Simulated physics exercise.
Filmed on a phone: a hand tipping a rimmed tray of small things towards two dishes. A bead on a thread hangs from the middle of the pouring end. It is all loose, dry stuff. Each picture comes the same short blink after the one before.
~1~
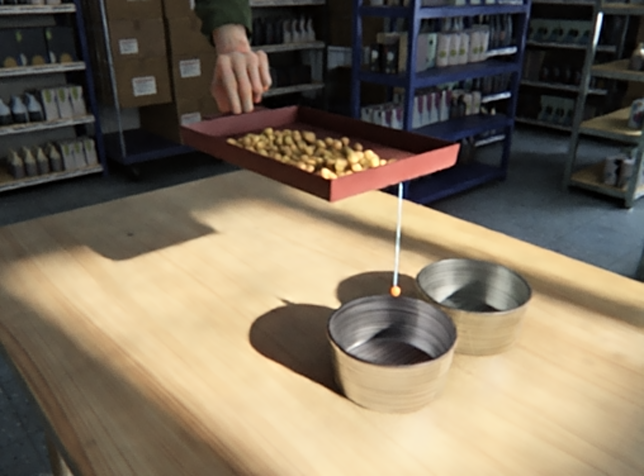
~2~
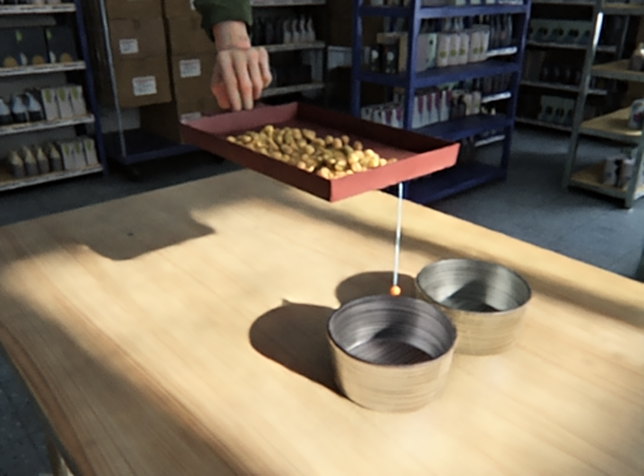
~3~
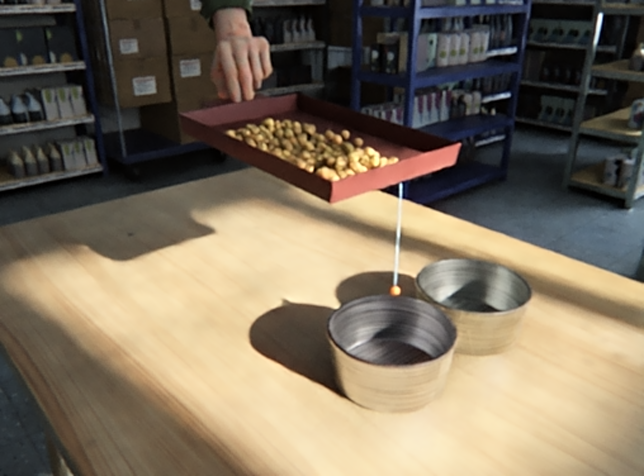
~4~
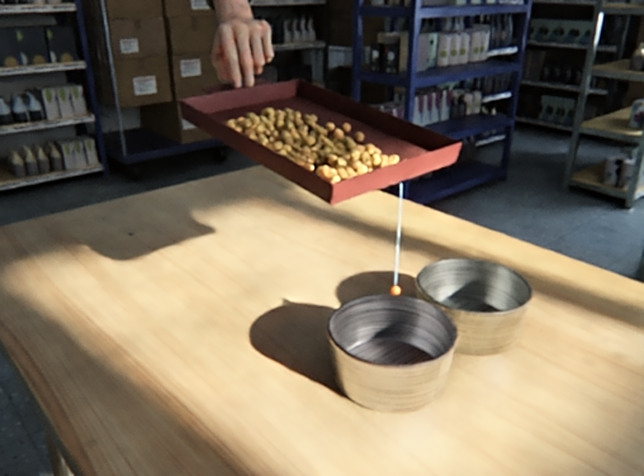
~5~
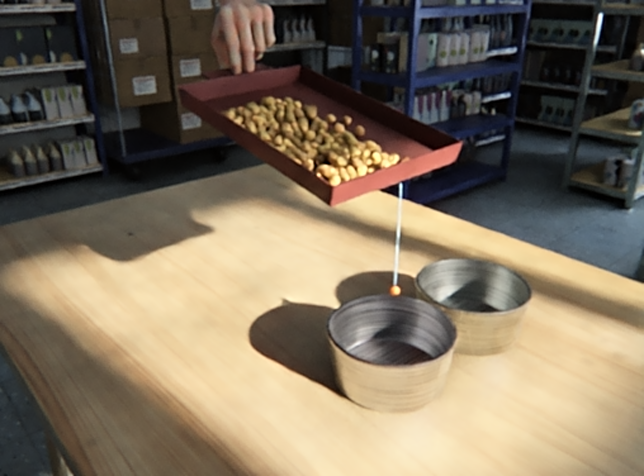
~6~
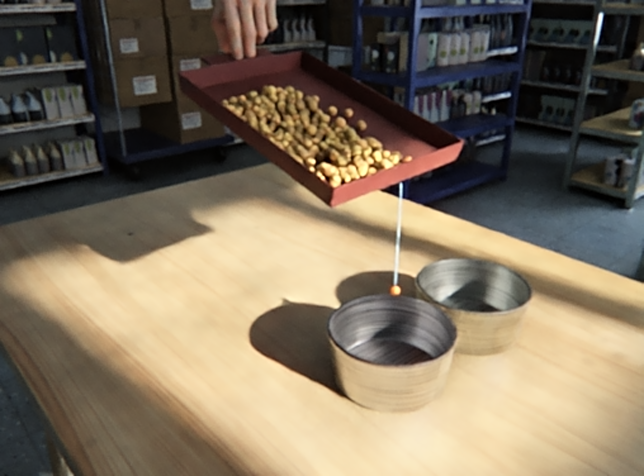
A hand gradually raises the back of a red tray of chickpeas above two dishes.
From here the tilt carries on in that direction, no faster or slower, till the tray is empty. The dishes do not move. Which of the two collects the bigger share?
Fuller: The left-hand dish.
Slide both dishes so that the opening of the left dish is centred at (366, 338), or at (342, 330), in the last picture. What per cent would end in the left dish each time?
In turn 60 and 40 in a hundred.
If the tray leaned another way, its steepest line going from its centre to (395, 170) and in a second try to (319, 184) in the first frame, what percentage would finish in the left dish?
Near 30 % and 70 %.
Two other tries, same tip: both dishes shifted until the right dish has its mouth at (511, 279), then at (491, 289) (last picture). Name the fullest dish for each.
In turn: The left dish; the dish on the left.
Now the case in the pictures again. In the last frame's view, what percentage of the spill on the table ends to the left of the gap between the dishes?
Roughly 40 in a hundred.
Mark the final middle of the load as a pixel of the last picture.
Roughly at (399, 378).
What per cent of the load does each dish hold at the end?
Left dish near 70 in a hundred; right dish near 0.
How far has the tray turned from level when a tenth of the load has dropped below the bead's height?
At some 110 degrees.
Soon, tray tipped steeply; nearly all on the tray; a stray few in the air.
A while on, tray tipped past a quarter turn; nearly all on the tray; a stray few in the left dish; a stray few outside both; a stray few in the air.
Towards the end, tray tipped past a quarter turn; about two thirds in the left dish; about a third outside both.
Finally, tray tipped past a quarter turn; about two thirds in the left dish; none in the right dish; about a third outside both.
